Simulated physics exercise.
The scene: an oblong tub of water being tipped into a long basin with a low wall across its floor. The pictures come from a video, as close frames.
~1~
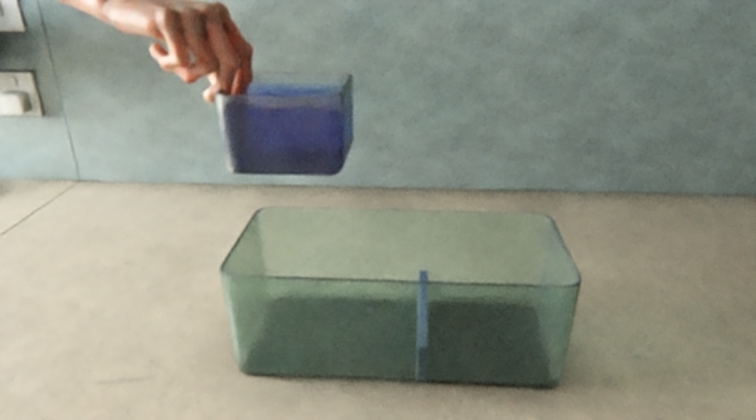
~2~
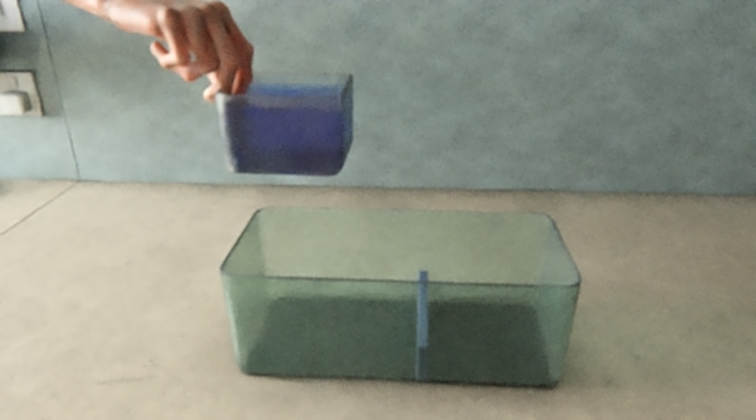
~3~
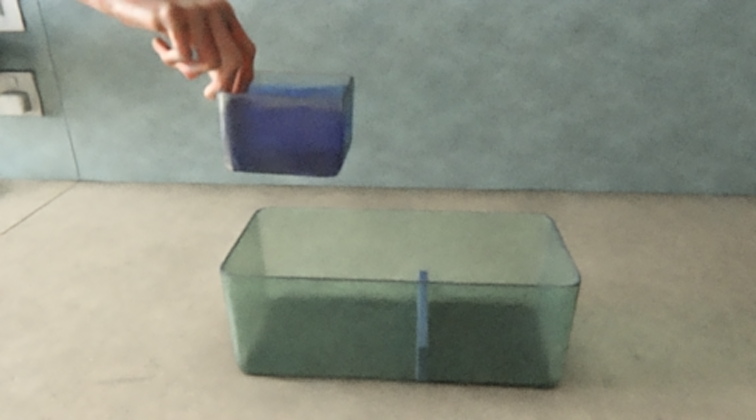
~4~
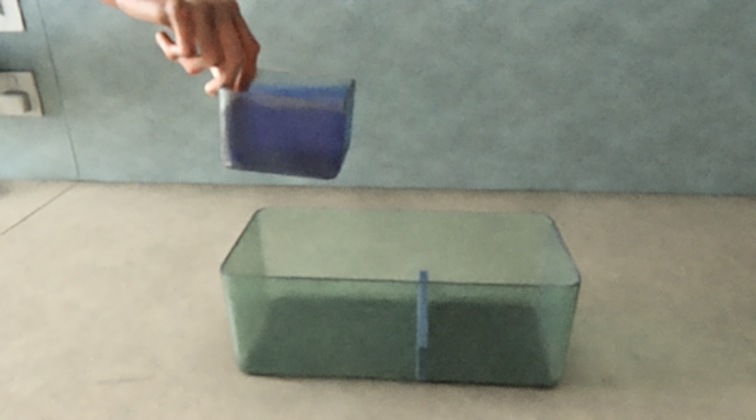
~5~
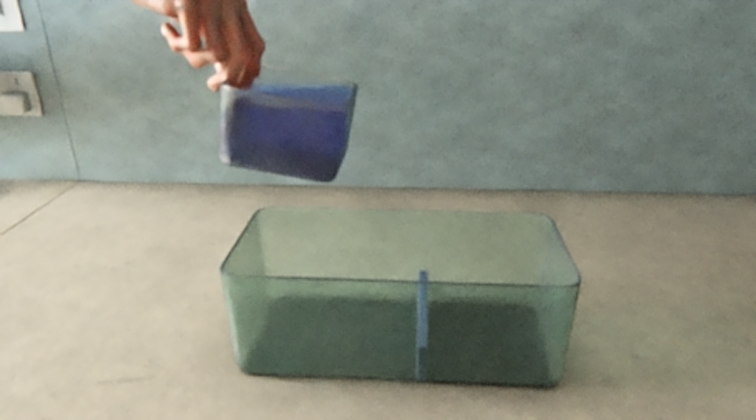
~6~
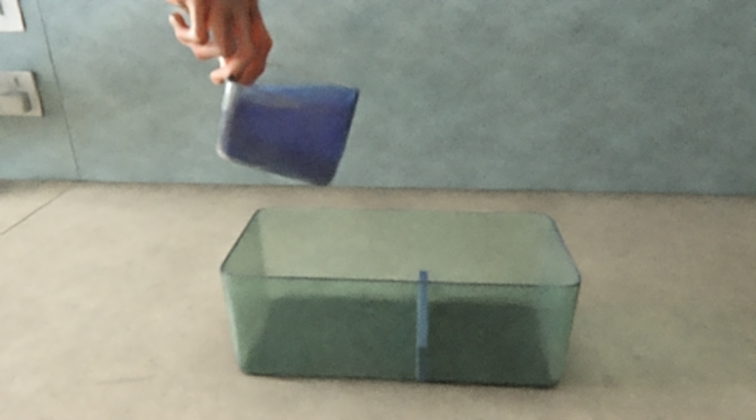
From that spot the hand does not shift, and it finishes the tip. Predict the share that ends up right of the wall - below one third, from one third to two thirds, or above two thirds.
Middle band.
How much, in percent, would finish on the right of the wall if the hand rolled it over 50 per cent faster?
Around 45 per cent ends up there.
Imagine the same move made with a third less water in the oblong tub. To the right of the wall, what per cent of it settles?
Best guess: Around 15 %.
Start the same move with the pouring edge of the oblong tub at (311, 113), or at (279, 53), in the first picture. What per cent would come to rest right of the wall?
Roughly 5 % and 10 %.
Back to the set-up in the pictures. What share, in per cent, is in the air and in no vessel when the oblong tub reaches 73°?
Something like 30 per cent of it.
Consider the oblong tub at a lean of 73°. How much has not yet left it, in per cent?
Near 50 in a hundred still remains.
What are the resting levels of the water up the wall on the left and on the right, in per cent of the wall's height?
The left side ends up close to 30, the right side close to 40.
A moment on, the oblong tub is tipped part way and 48 per cent is still to pour, 7 is left of the wall and 13 right of it.
Next, the oblong tub is tipped right over and 7 per cent is still to pour, 32 is left of the wall and 53 right of it.
Then the oblong tub is tipped right over and 0 per cent is still to pour, 46 is left of the wall and 53 right of it.
Later the oblong tub is tipped right over and 0 per cent is still to pour, 46 is left of the wall and 54 right of it.
At rest 46 per cent lies left of the wall, 54 right of it and 1 outside.
